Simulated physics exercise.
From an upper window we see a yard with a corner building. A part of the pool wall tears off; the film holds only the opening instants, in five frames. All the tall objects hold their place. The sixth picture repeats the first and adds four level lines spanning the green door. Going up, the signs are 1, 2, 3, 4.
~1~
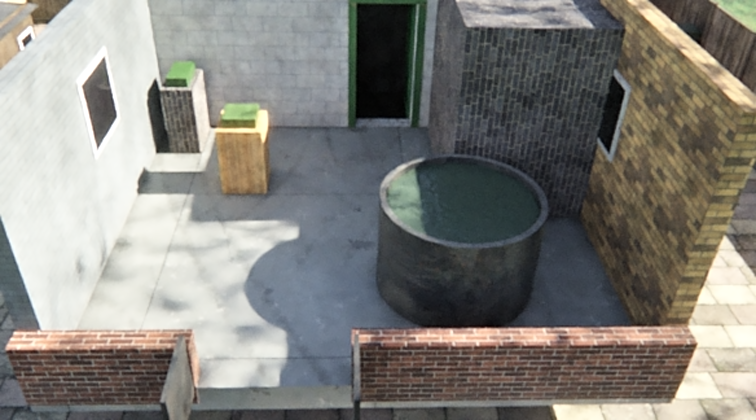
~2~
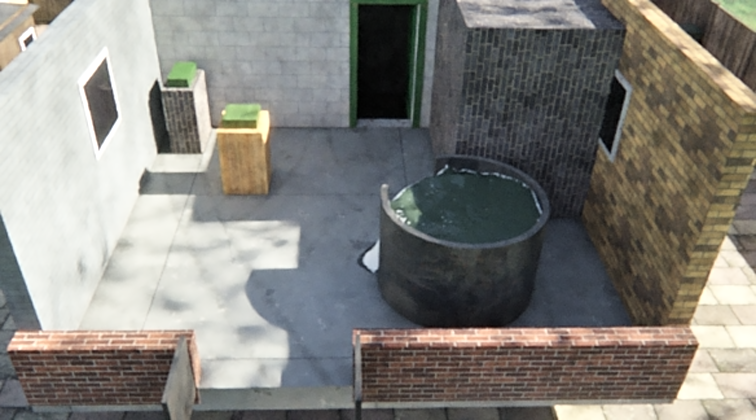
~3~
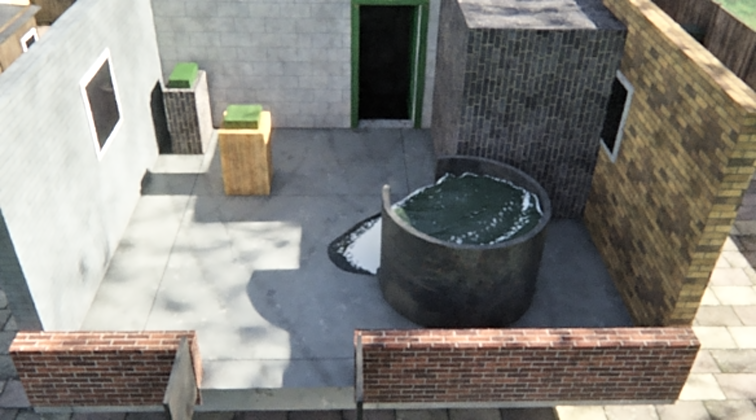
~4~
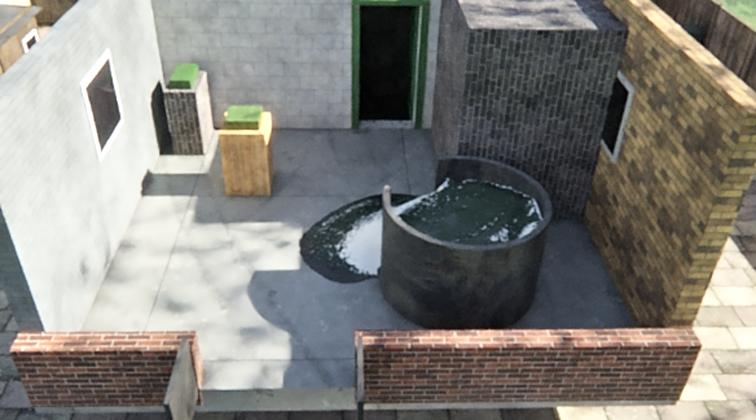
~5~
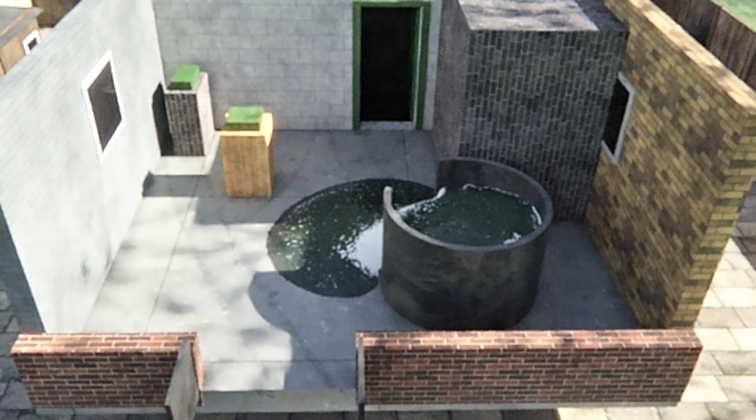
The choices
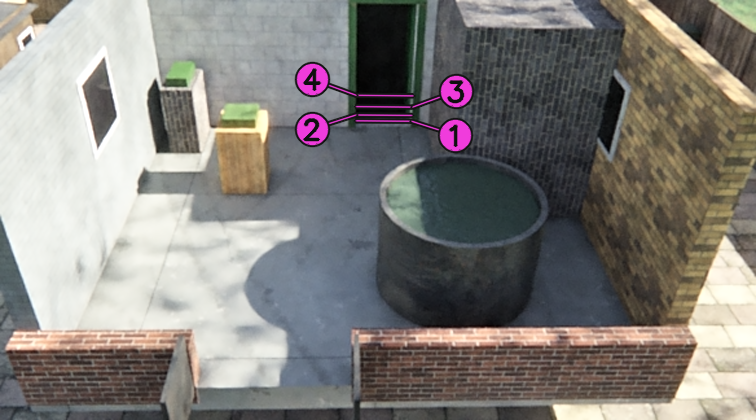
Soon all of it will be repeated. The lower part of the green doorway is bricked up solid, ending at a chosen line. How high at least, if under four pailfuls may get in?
It is 2.
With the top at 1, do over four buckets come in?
Yes, that goes wrong.
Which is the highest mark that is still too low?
That would be 1.
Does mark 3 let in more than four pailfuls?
No, that is safe.
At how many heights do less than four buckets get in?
Three.
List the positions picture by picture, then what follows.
Water in the pool at rest, its middle at (462, 202); foot of the green doorway at (383, 127); open gate at (273, 325), in the first picture.
Water covers 1 % of the ground, its front hidden from here, in the second picture.
Front seen at (338, 257), 4 % of the ground wet, in the third picture.
Front seen at (311, 234), 9 % of the ground wet, in the fourth picture.
Front seen at (291, 211), 17 % of the ground wet, in the fifth picture.
On the marked copy, 1 at (383, 121); 2 at (384, 115); 3 at (384, 106); 4 at (384, 95); from the bottom up 1, 2, 3, 4.
With 1, about 13 bucketfuls get in.
With 2, a bucket or two gets in.
With 3, nothing gets over.
With 4, nothing gets over.
